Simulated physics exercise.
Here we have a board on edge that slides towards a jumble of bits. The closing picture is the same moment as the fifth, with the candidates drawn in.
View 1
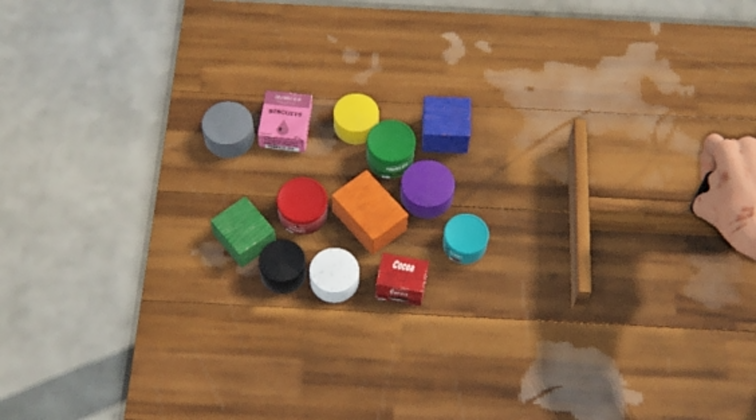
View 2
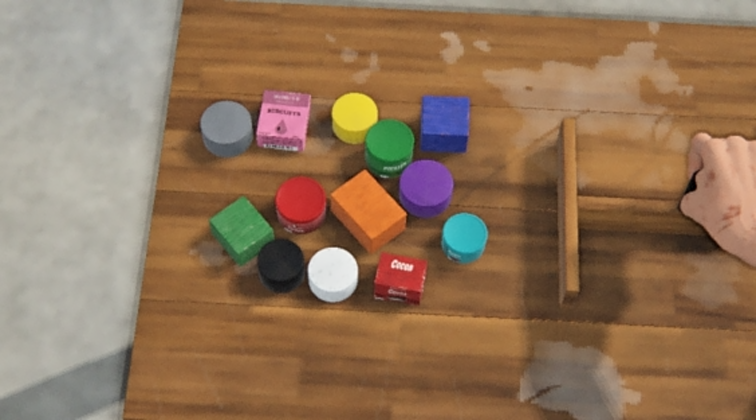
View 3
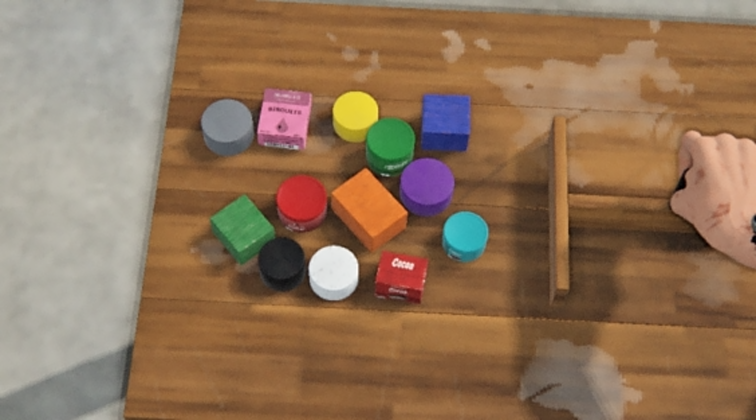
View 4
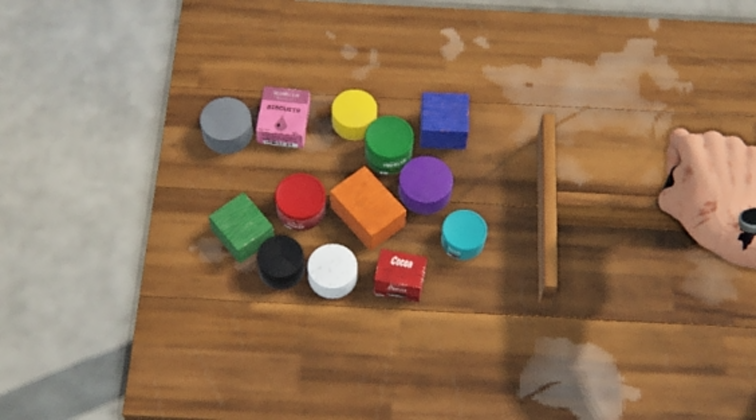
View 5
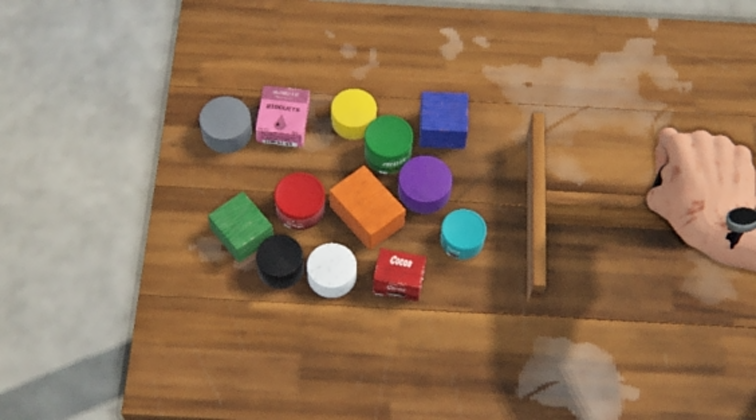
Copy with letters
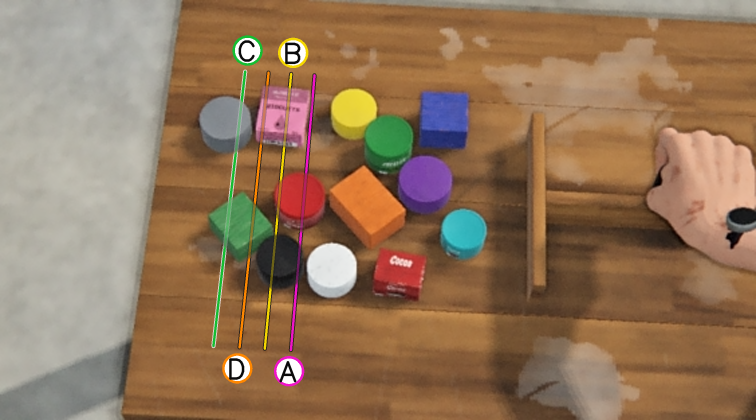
A thin wooden board standing on edge slides slowly and steadily leftward across a worn wooden tabletop, seen from above by a nearly still camera, with grey floor at the left. A hand at the right moves left along with it, a dark wristband coming into view. Left of the board, the blocks, round tins and small boxes in green, orange, blue, pink, red, yellow, purple, turquoise, grey, black and white stay in place, untouched.
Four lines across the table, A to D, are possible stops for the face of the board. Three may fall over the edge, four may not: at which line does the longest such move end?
As far as mark C.
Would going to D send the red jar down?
By then, yes.
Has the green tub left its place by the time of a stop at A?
By then, yes.
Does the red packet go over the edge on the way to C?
By then, no.
On the copy, A at (303, 205); B at (279, 204); C at (230, 201); D at (255, 203).
On C. First, board (429, 190); red jar (285, 202); blue block (406, 108).
Then, board (318, 185); green block (168, 228); red jar (189, 189).
Finally, board (233, 180); red jar over the edge; green block over the edge; two fallen.
By contrast, A is within the limit but short; B is within the limit but short; D is within the limit but short.
